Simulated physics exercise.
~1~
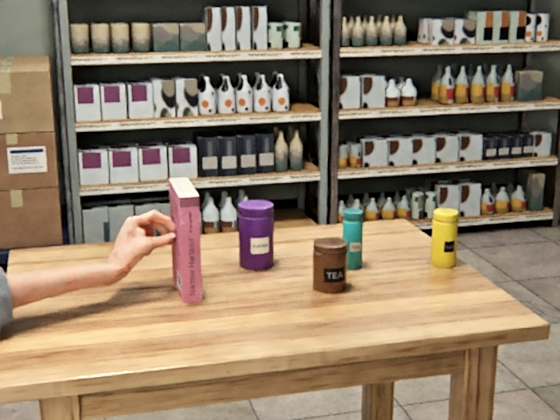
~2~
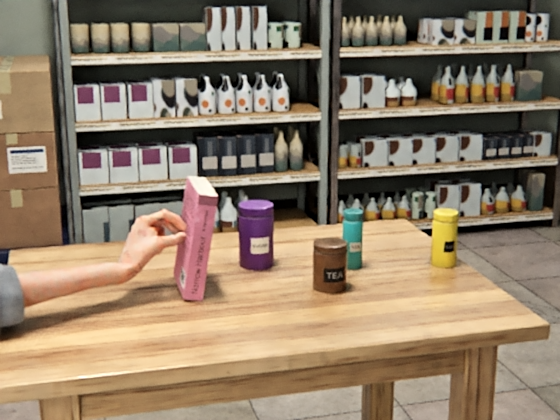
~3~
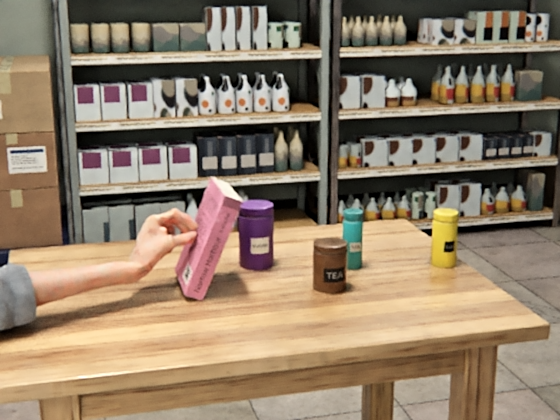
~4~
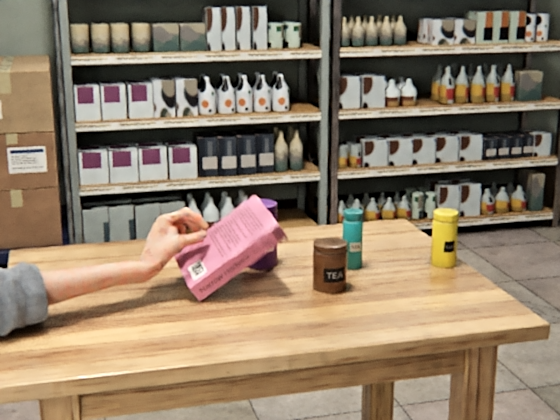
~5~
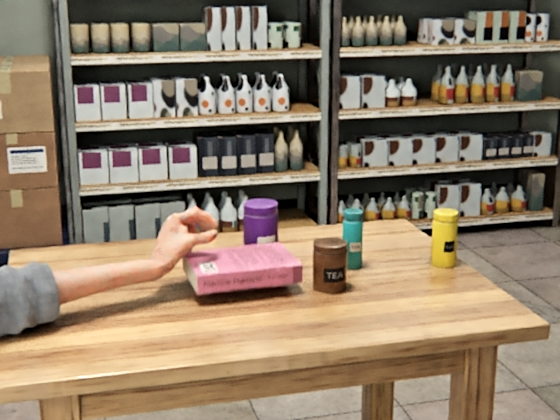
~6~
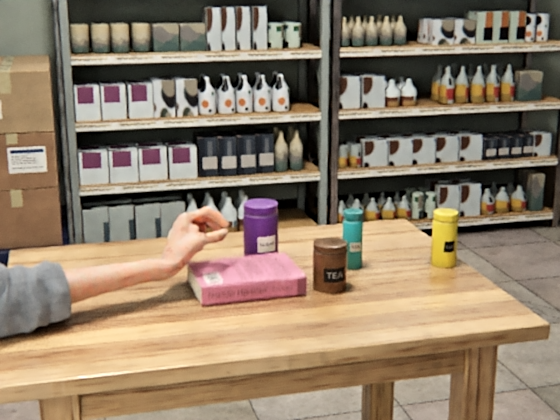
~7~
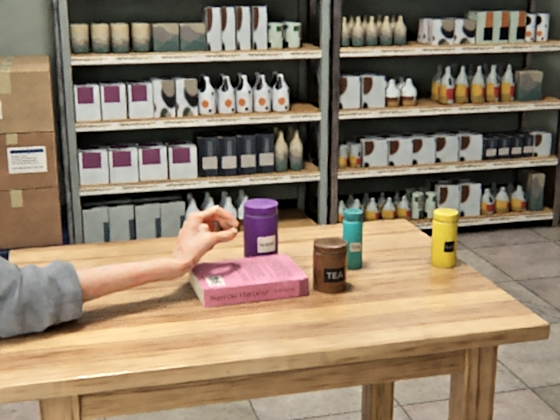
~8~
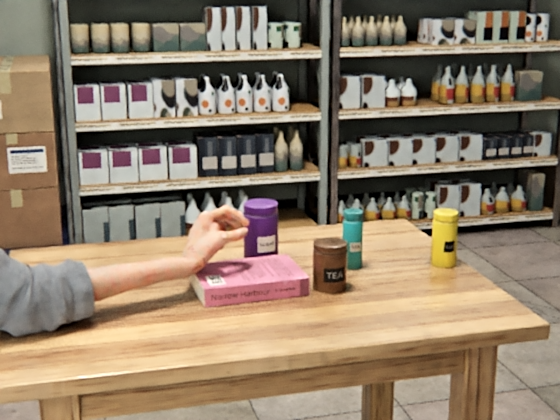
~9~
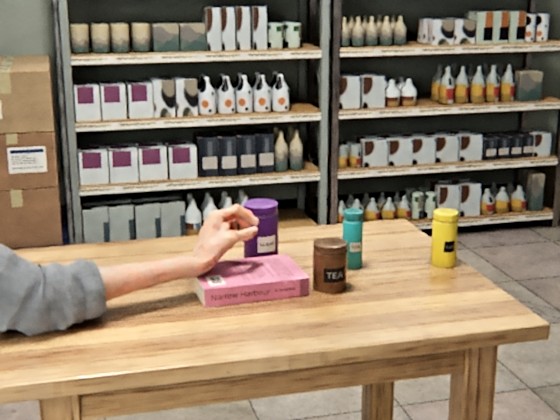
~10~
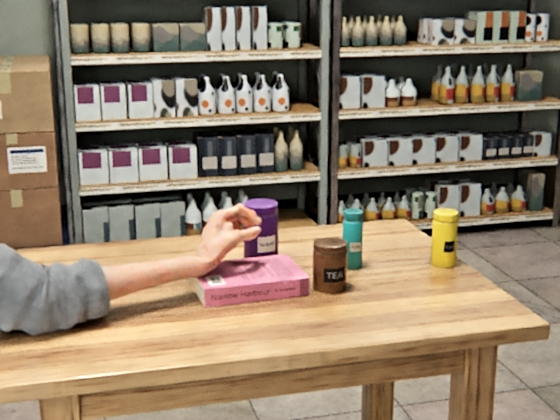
A pink book stands upright on a wooden table, seen from slightly above in a room with stocked shelves behind and cardboard boxes at the left. To its right are a purple jar, a brown jar labelled as tea, a turquoise shaker and a yellow shaker. A hand reaches in from the left and pushes the book near its top, so it leans to the right. The book tips further, briefly covering much of the purple jar, and drops onto its side. The hand drifts a little further right above it, while the book lies flat beside the brown jar and the other four things remain standing.
